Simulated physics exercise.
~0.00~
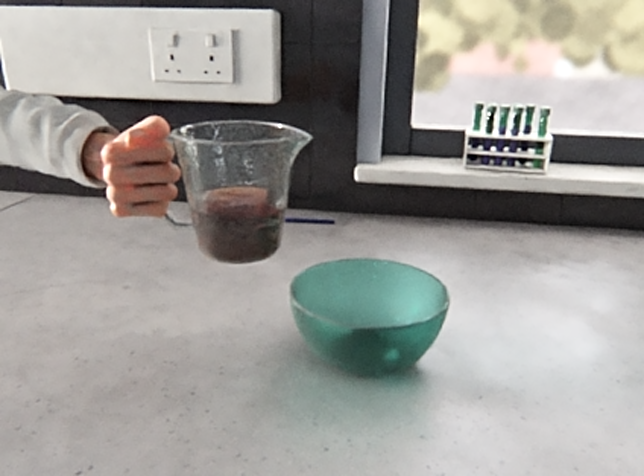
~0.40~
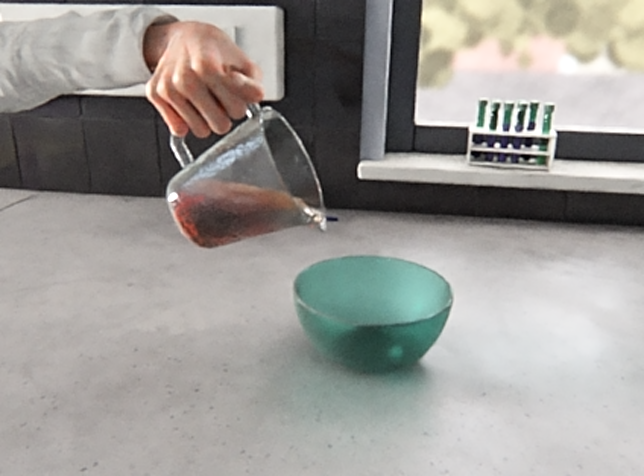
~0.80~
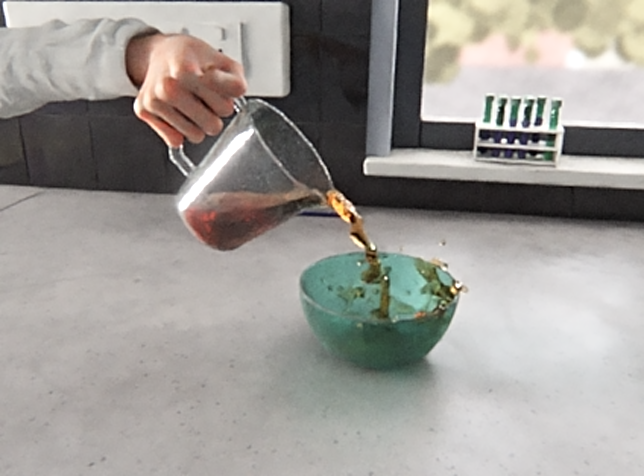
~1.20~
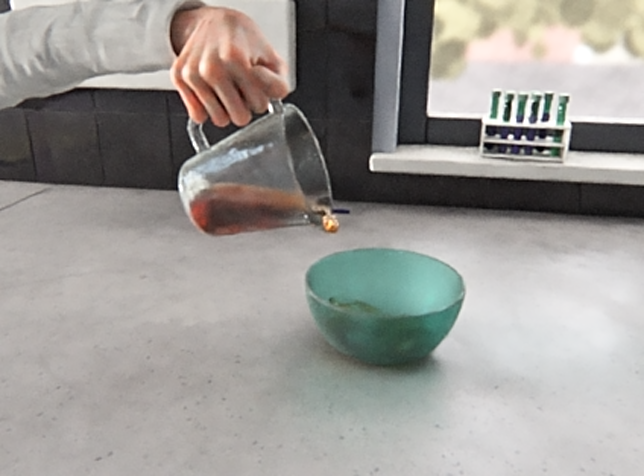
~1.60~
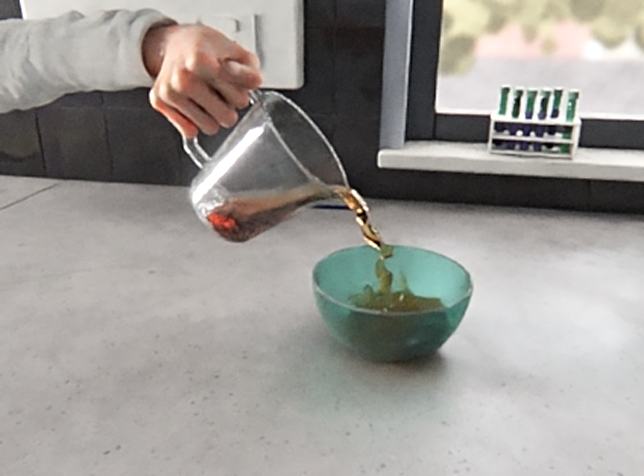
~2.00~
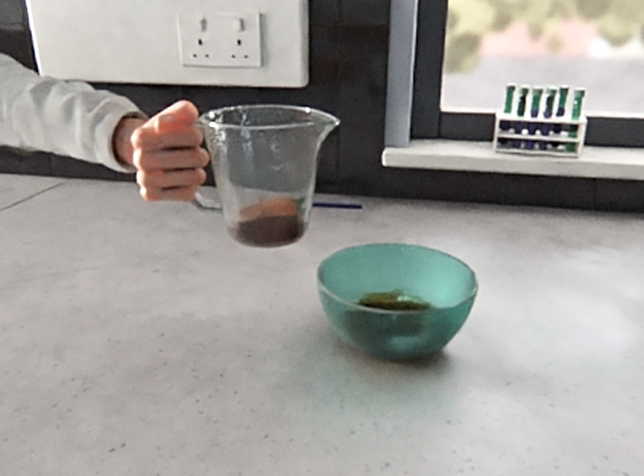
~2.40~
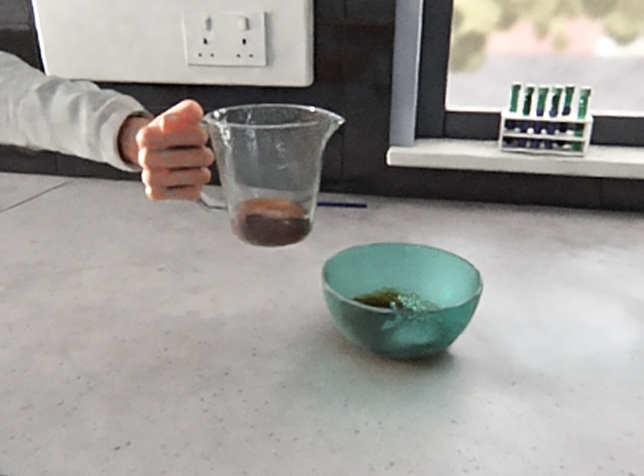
A clear glass measuring jug of reddish-brown tea is held by a hand in a pale sleeve above a speckled grey worktop, seen from slightly above. To its right sits a round, translucent green bowl, with a wall socket behind and a small rack of tubes on the windowsill. The hand tips the jug, and tea streams into the bowl and splashes up at its rim. The jug eases back until the flow dwindles, then tilts again and pours more. Finally it is levelled, with some tea left inside and a shallow dark pool in the bowl.
